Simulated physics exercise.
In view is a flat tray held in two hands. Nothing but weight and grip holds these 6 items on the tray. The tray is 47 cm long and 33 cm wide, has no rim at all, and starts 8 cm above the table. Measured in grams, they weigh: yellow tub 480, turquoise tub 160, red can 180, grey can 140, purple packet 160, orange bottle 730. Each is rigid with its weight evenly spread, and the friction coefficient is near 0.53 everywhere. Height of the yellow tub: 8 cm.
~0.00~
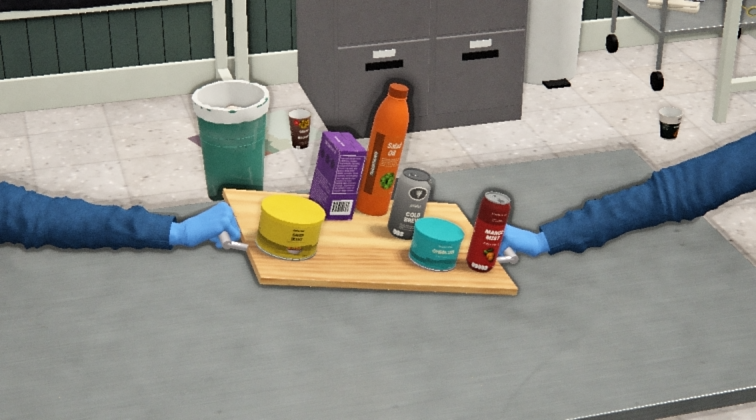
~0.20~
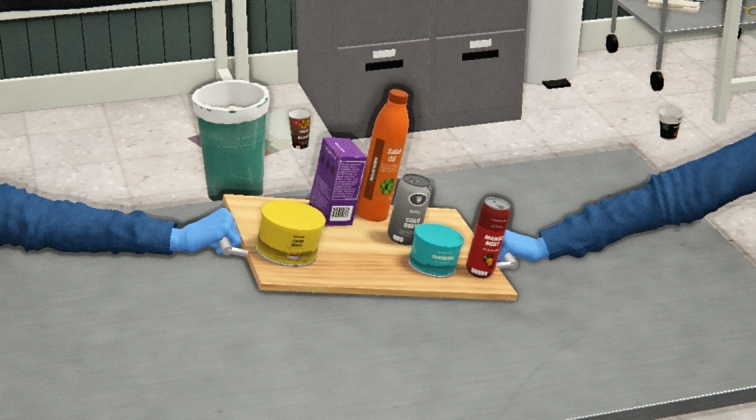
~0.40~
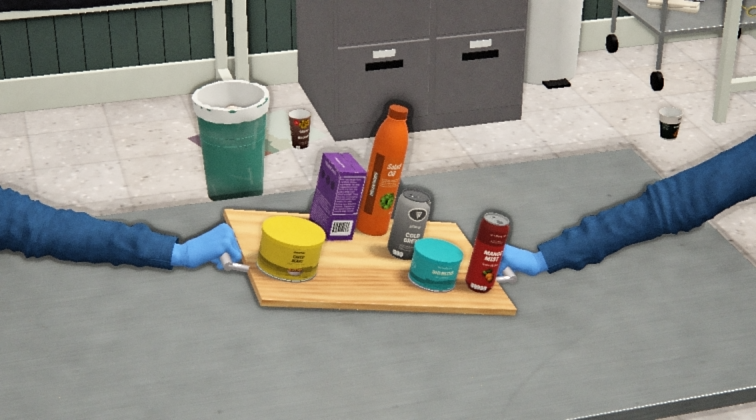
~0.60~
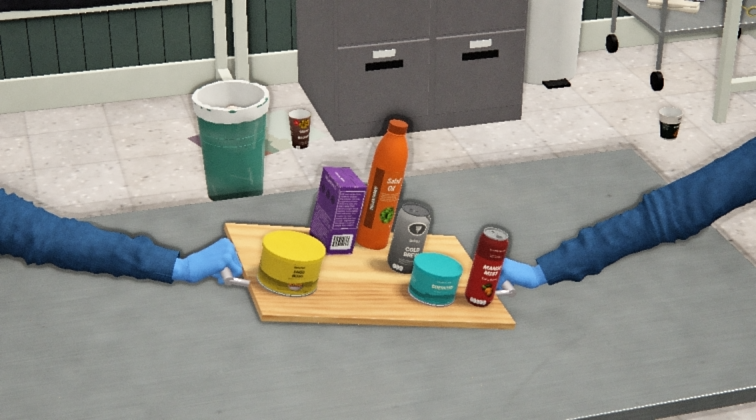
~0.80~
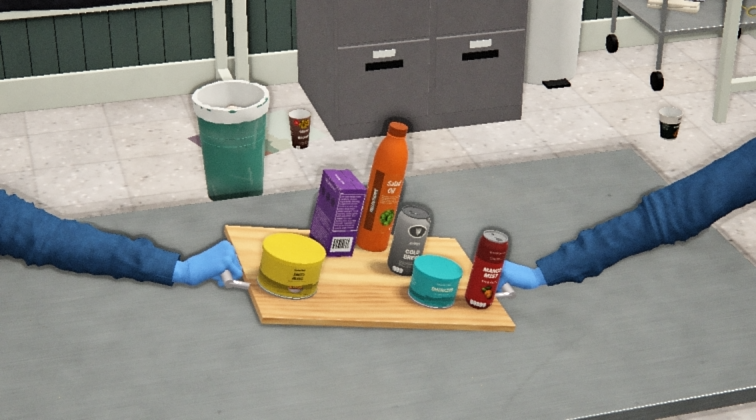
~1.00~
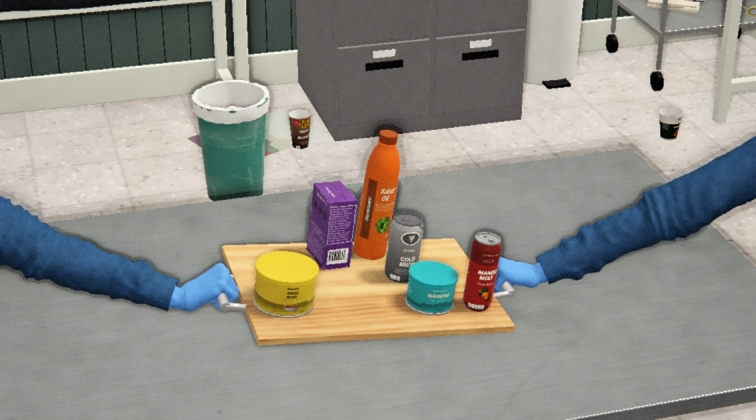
In a room with cabinets and a bin, two blue-gloved hands lowered a wooden tray of tubs, cans, a purple packet and an orange bottle toward a grey table, the items staying upright on it.
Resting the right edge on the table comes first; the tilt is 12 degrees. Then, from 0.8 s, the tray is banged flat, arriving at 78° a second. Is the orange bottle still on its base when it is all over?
It will stay on its feet.
By 1.10 s, tray flat on the table.
By 1.70 s, tray flat on the table; orange bottle rocked 7° off its seat near (376, 203).
By 2.40 s, tray flat on the table.
When it is over (3.3 s), all 6 within 5 cm of the start. In the last view, orange bottle near (368, 206).
